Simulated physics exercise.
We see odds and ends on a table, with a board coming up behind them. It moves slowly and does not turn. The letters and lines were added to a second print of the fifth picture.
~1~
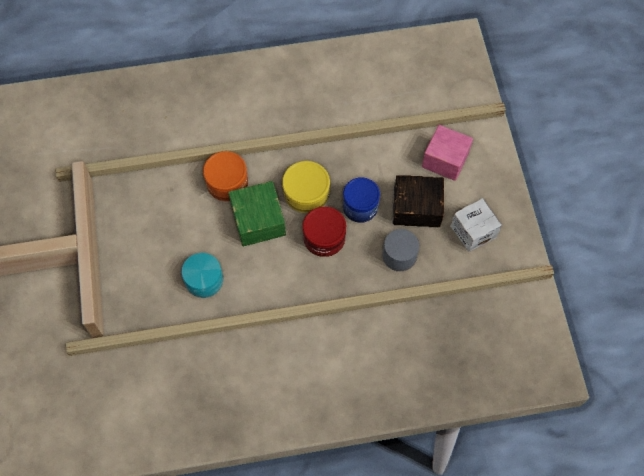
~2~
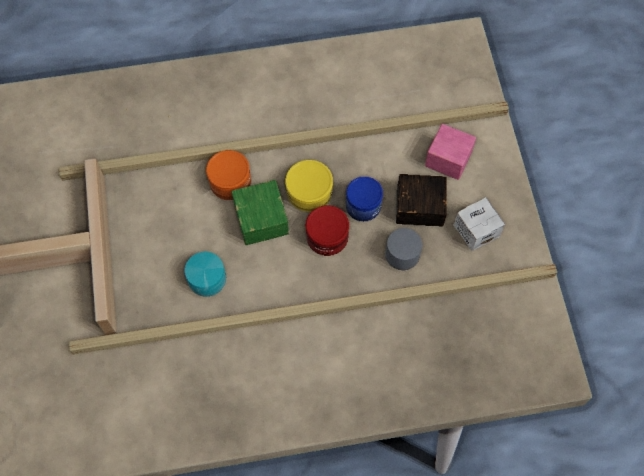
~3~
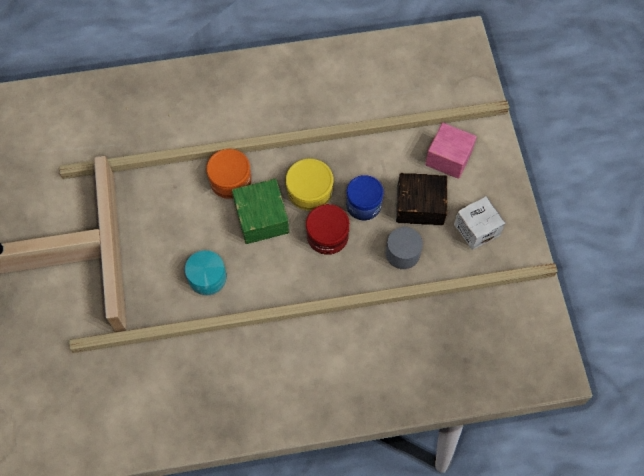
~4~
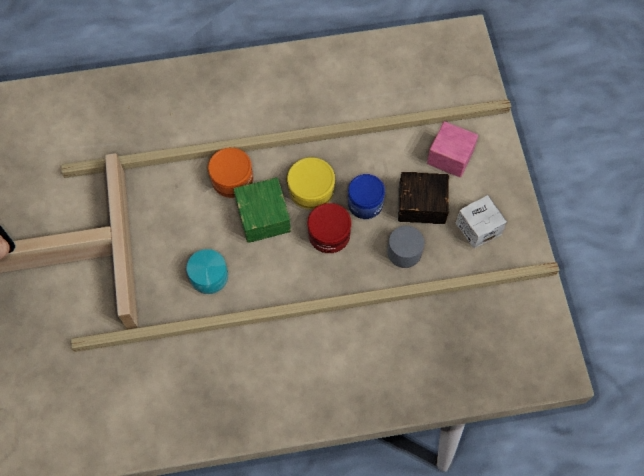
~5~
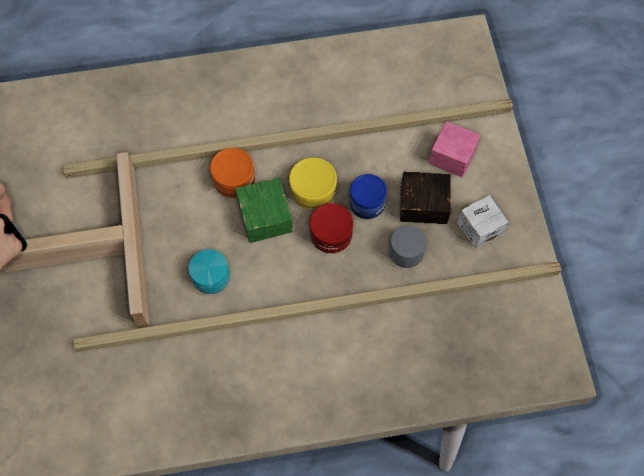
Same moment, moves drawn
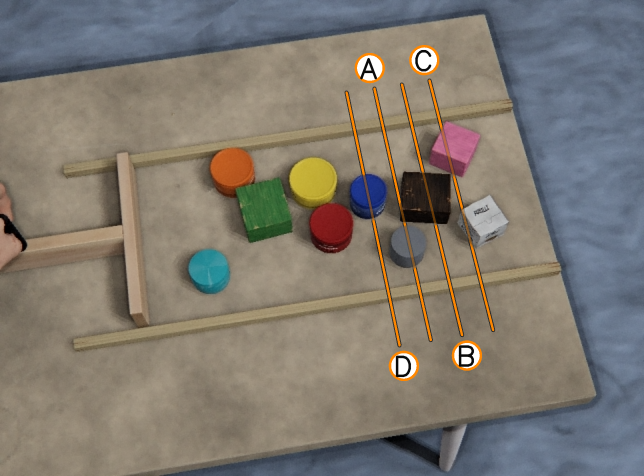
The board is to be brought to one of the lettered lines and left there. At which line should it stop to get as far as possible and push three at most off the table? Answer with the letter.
C is the last line within the limit.
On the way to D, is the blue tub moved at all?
By then, yes.
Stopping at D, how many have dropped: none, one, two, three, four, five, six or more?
In all, none.
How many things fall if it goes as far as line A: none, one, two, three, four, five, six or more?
In all, none.
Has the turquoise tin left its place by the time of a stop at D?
Yes.
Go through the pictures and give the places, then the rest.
The first picture shows black block (418, 201); red jar (325, 232); yellow tub (306, 187).
The second picture shows board (95, 236); pink block (451, 152).
The third picture shows board (106, 233); turquoise tin (206, 273).
The fourth picture shows board (117, 231); grey pot (406, 247).
The fifth picture shows board (128, 230); blue tub (368, 197); black block (425, 198); red jar (331, 229).
On the marked copy, A at (401, 207); B at (430, 202); C at (459, 198); D at (371, 211).
With C. Early on, board (248, 211); orange tub (270, 168); turquoise tin (282, 260).
Further on, board (368, 193); white packet (499, 227); pink block (467, 151).
At the end, board (459, 179); pink block over the edge; black block over the edge; two fallen.
As for the rest, A is within the limit but short; B is within the limit but short; D is within the limit but short.
